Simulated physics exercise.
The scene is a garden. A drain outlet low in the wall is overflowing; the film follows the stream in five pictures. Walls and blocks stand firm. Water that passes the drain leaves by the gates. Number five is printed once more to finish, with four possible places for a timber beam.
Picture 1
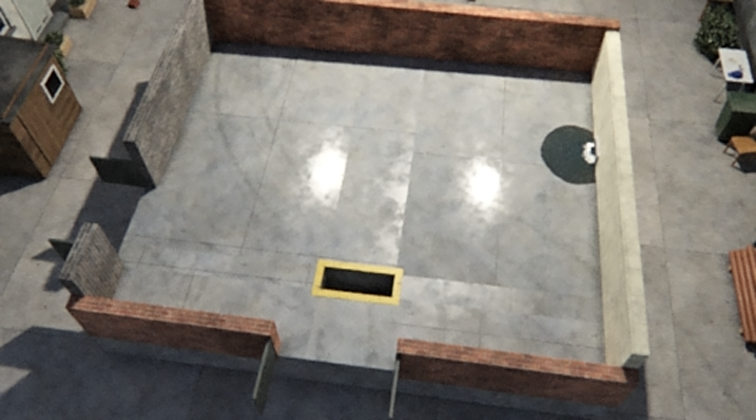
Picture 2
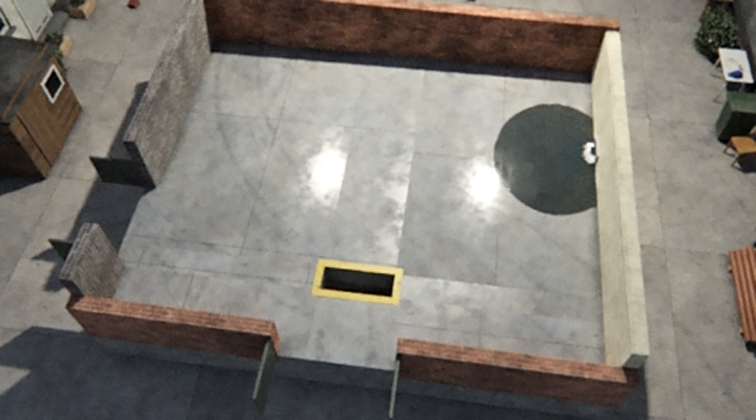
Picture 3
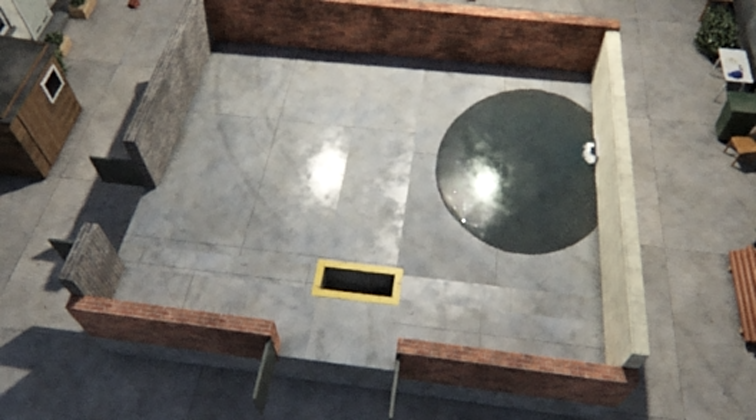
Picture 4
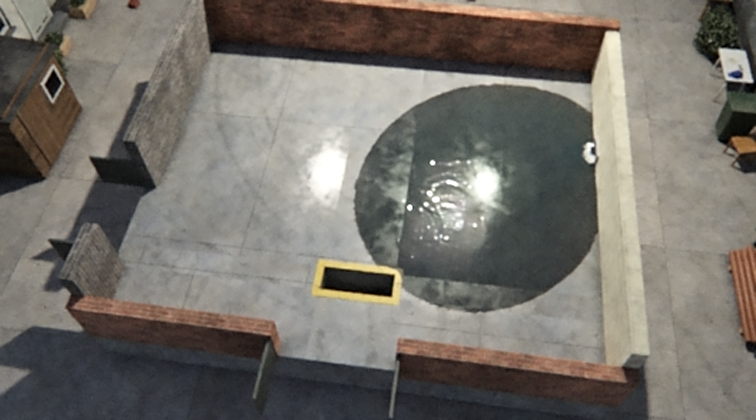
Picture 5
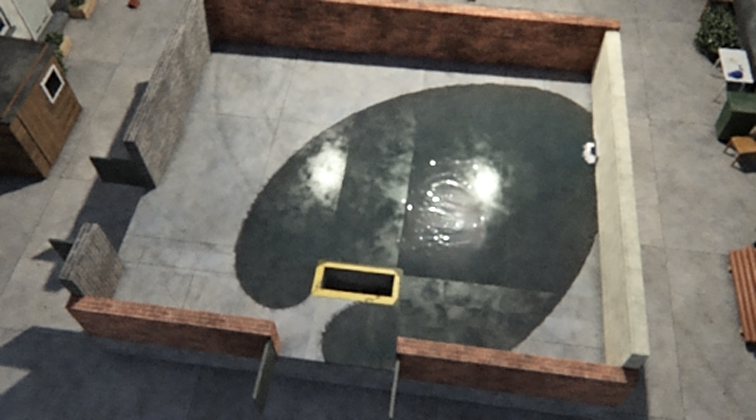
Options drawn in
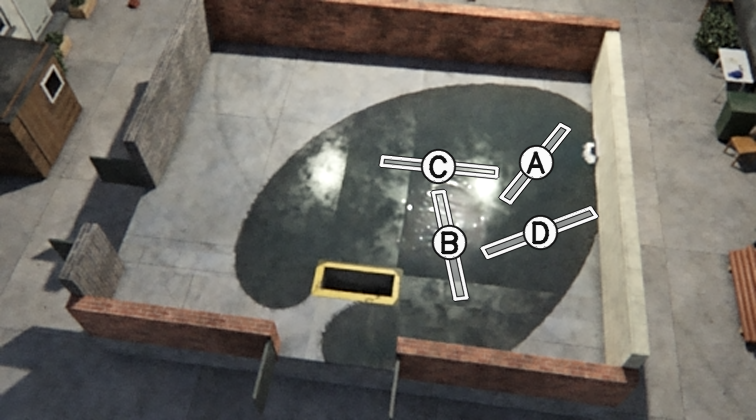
Dark water spreads from a small white outlet at the right wall of a walled concrete yard, first as a small round patch. It widens leftward into a large rippling circle, then stretches across more than half the floor, surrounding much of the yellow-edged drain and reaching the front brick wall.
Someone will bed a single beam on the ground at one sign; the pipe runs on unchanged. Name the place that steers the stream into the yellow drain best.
Spot D does it best.
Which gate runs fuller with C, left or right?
The left one.
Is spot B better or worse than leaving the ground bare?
Worse.
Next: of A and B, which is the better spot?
Spot A.
On the marked copy, A from (505, 200) to (564, 127); B from (438, 192) to (461, 298); C from (382, 161) to (496, 172); D from (484, 252) to (593, 212).
Choosing A, about 23 % of the stream goes into the yellow drain, about 75 % out by the gates.
Choosing B, about 14 % of the stream goes into the yellow drain, about 86 % out by the gates.
Choosing C, about 20 % of the stream goes into the yellow drain, about 78 % out by the gates.
Choosing D, about 39 % of the stream goes into the yellow drain, about 61 % out by the gates.
